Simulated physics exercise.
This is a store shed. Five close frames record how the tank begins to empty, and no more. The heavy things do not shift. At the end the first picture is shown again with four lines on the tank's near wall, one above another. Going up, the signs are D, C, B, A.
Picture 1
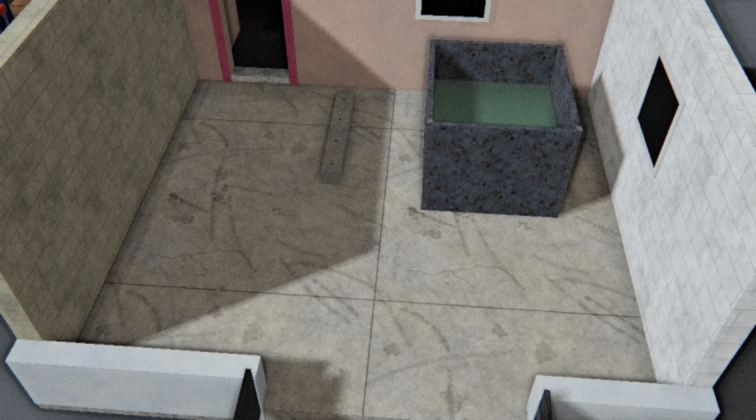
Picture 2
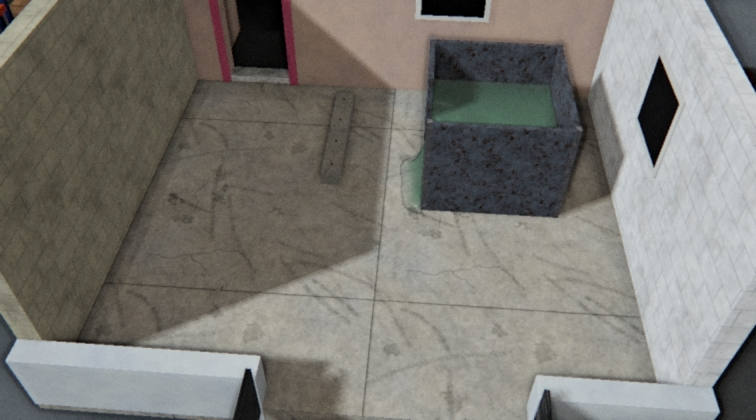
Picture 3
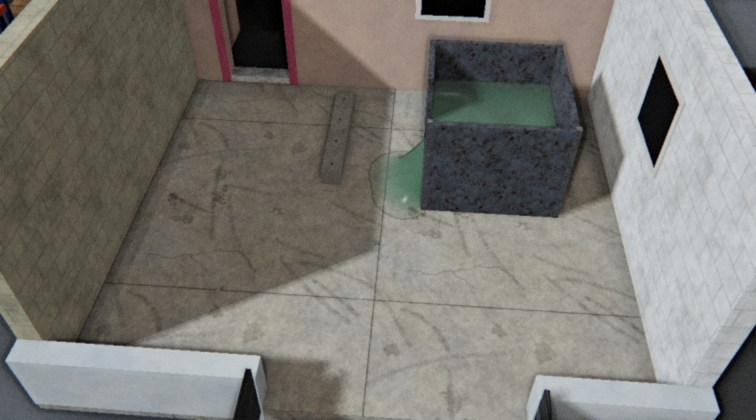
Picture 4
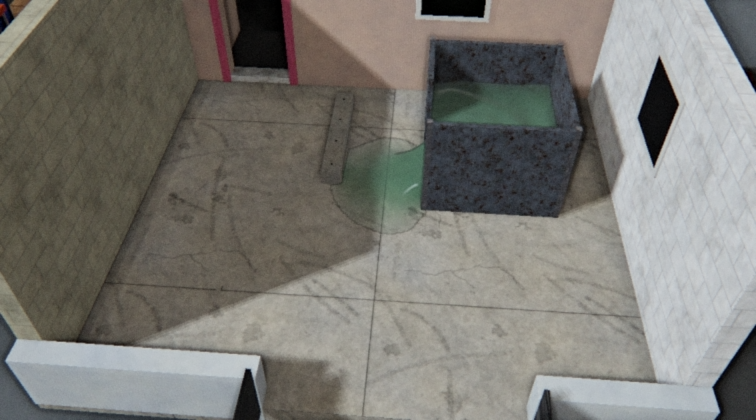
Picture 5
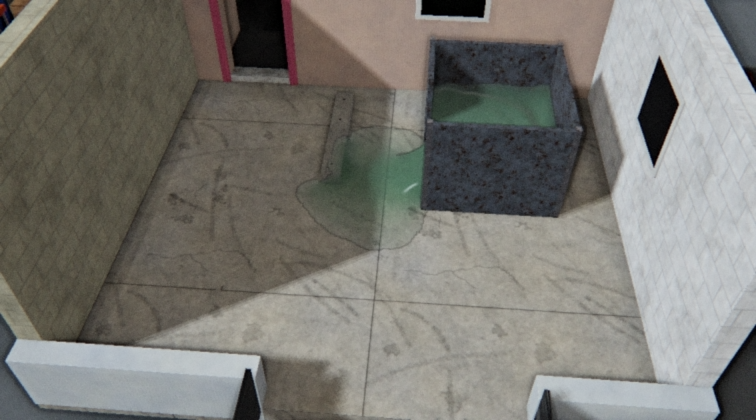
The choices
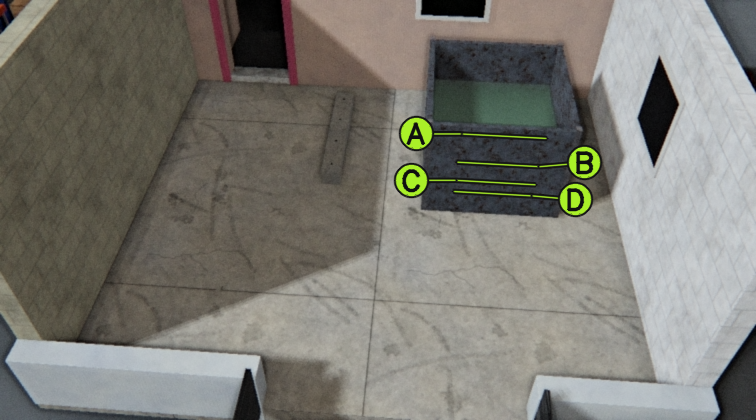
A dark stone tank leaks green water from its left side, spreading across the floor.
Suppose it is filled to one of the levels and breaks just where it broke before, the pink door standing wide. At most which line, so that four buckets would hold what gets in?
Take B.
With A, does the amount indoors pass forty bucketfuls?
No, it does not.
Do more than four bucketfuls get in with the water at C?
No, that is safe.
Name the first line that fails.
That is line A.
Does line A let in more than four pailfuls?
Yes, that goes wrong.
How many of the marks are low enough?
Three.
In lime, A at (503, 136); B at (498, 164); C at (495, 182); D at (493, 193); from the bottom up D, C, B, A.
For line A, about 12 bucketfuls get in.
For line B, a bucket or two gets in.
For line C, nothing gets over.
For line D, nothing gets over.
